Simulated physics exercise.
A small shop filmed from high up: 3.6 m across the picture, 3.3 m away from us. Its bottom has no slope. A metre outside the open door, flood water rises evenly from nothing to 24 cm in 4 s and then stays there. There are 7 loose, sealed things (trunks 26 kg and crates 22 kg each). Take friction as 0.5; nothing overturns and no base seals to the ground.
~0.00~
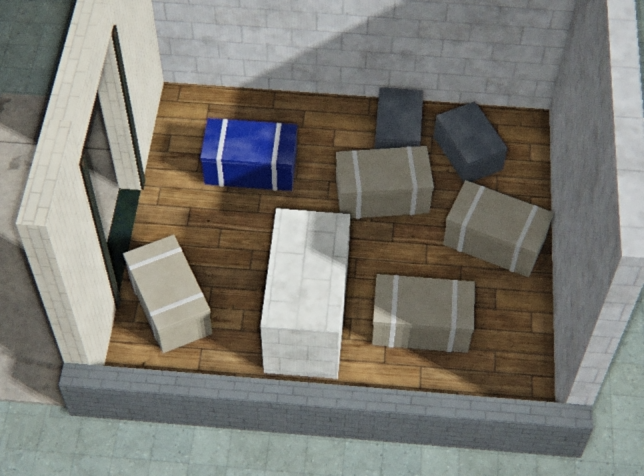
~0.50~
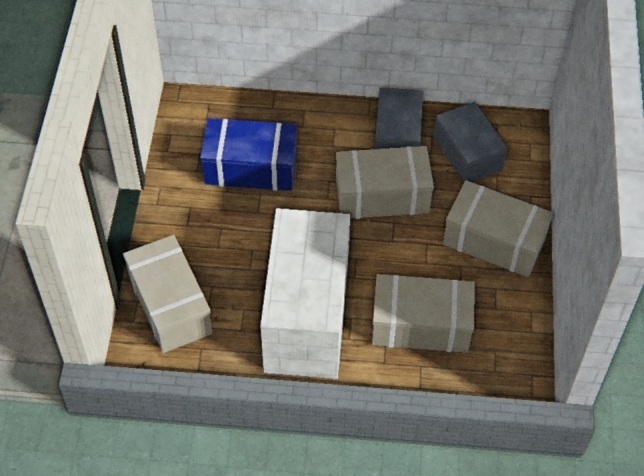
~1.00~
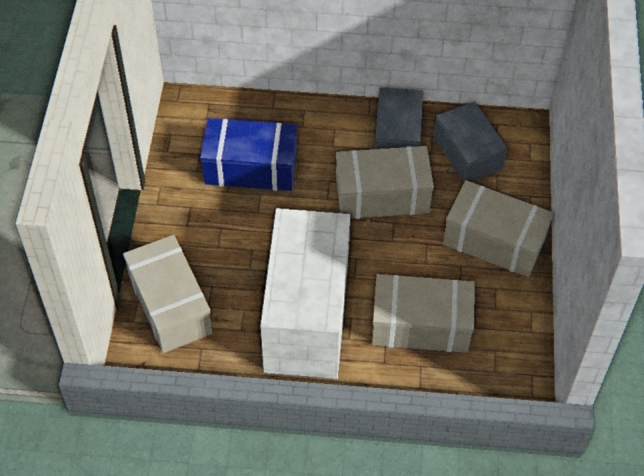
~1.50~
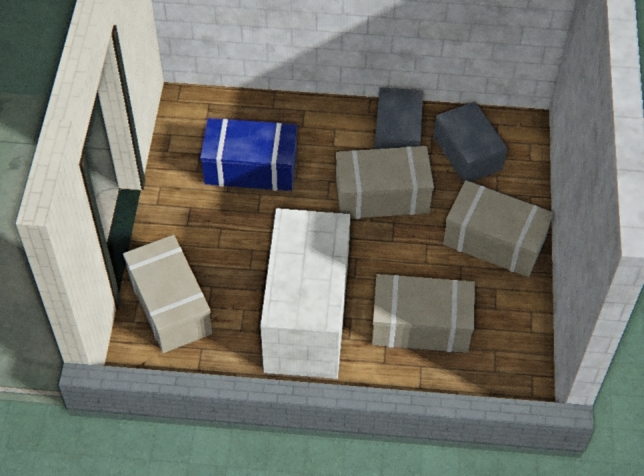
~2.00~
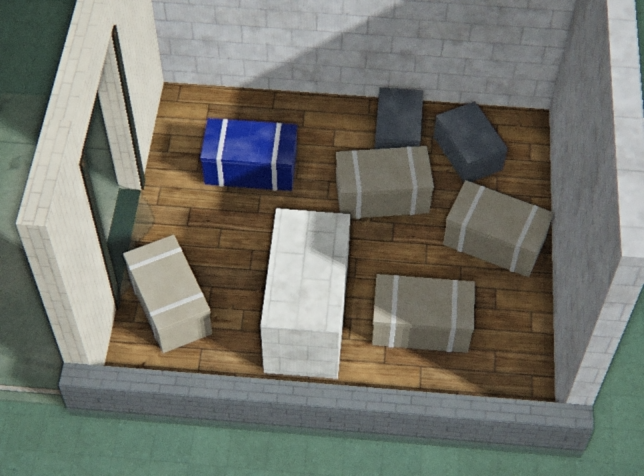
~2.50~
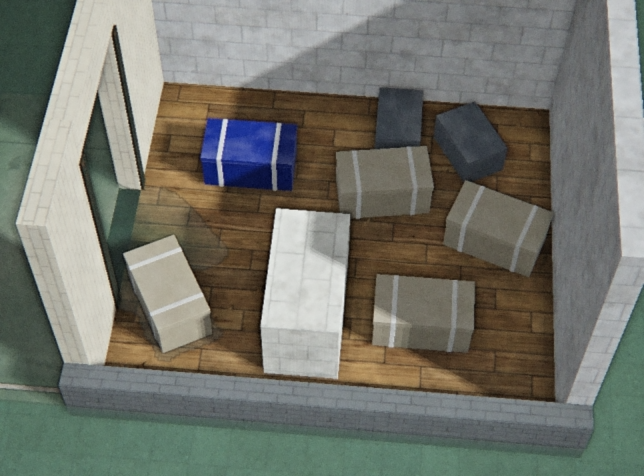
Water spreads across the ground outside and just enters the doorway beside the still boxes.
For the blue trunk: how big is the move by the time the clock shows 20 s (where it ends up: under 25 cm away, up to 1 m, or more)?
The blue trunk slides a little.
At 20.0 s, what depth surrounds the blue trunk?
Roughly 20 cm.
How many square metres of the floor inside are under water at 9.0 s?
About 11.5 m2.
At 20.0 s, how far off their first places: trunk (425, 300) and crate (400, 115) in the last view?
In that order: 120 cm, 80 cm.
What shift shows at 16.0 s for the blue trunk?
Roughly 50 cm by then.
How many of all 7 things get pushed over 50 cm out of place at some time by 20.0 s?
That makes 7.
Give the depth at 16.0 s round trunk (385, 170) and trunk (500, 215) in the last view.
About 22 and 23 cm.
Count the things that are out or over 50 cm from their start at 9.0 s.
I count 3.
After 4.0 s the blue trunk is near (251, 135), 0.1 m from its start, aground; 0 afloat.
After 9.0 s the blue trunk is near (242, 100), 0.5 m from its start, aground; 6 afloat.
After 16.0 s the blue trunk is near (239, 92), 0.5 m from its start, afloat; 7 afloat.
After 20.0 s the blue trunk is near (308, 95), 0.7 m from its start, afloat; 7 afloat.
